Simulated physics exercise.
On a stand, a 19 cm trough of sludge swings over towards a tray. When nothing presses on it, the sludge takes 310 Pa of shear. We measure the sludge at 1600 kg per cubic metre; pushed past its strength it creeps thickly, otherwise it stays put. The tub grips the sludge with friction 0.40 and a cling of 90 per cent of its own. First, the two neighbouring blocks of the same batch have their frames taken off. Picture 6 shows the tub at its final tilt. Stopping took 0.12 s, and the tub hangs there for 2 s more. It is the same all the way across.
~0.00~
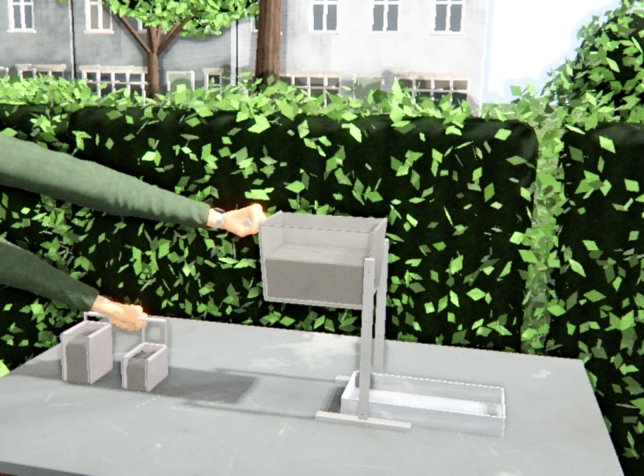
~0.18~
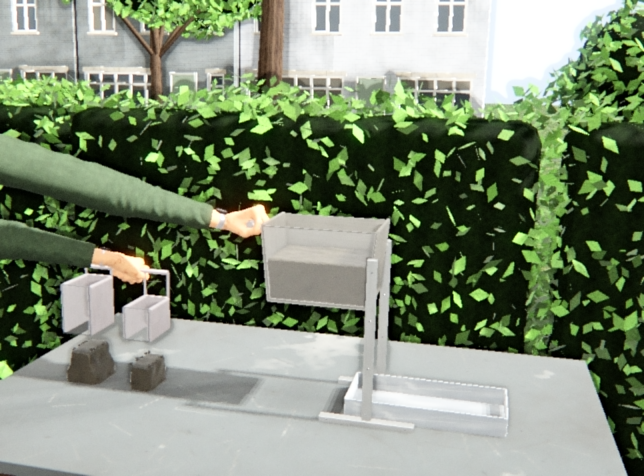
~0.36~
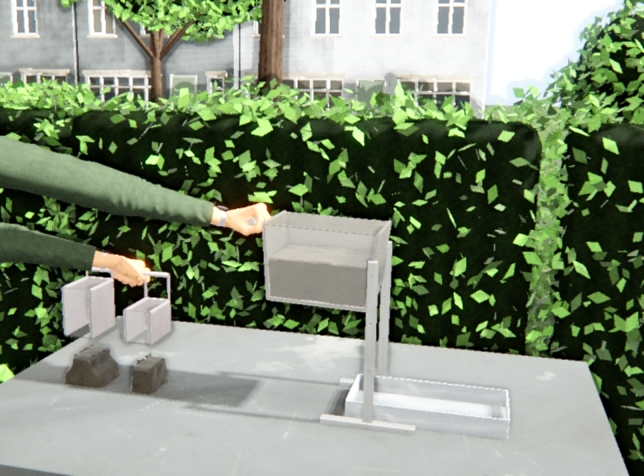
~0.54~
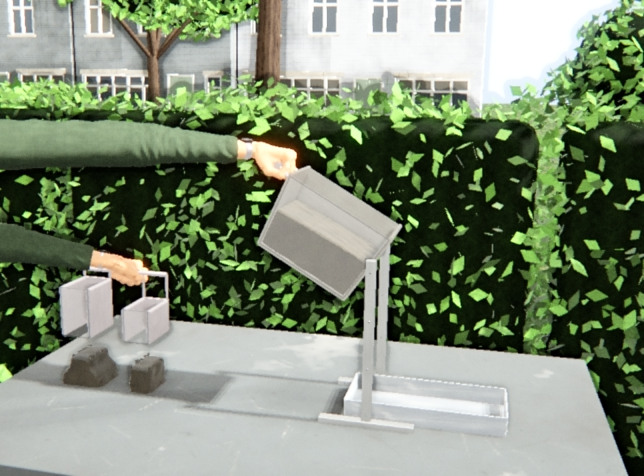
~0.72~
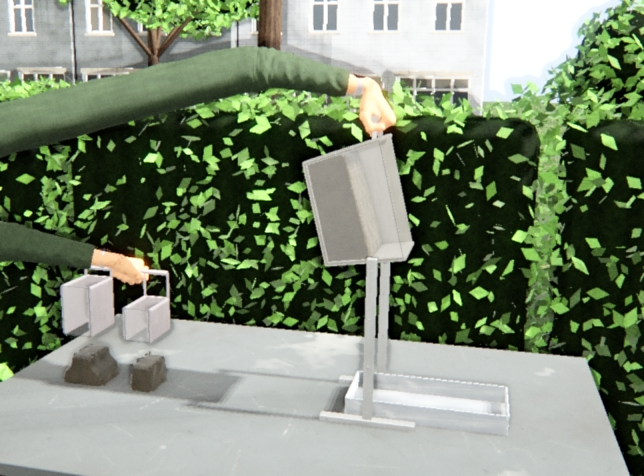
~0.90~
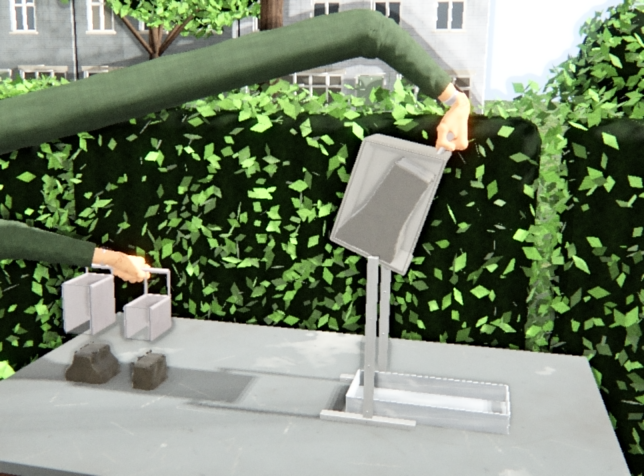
On an outdoor table, one hand lifts two casings off grey blocks, then another tilts a tub steeply rightward.
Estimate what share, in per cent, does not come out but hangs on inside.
Some 0 per cent hangs on inside.
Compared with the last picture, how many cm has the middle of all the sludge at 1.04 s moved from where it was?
About 15 cm.
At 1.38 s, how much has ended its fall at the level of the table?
About 80 %.
After 1.04 s, the tub is at 107 degrees and holds 36 %.
After 1.21 s, the tub is at 107 degrees and holds 14 %.
After 1.38 s, the tub is at 107 degrees and holds 0 %.
After 1.55 s, the tub is at 107 degrees and holds 0 %.
After 2.90 s, at the end, the tub is at 107 degrees and holds 0 %.
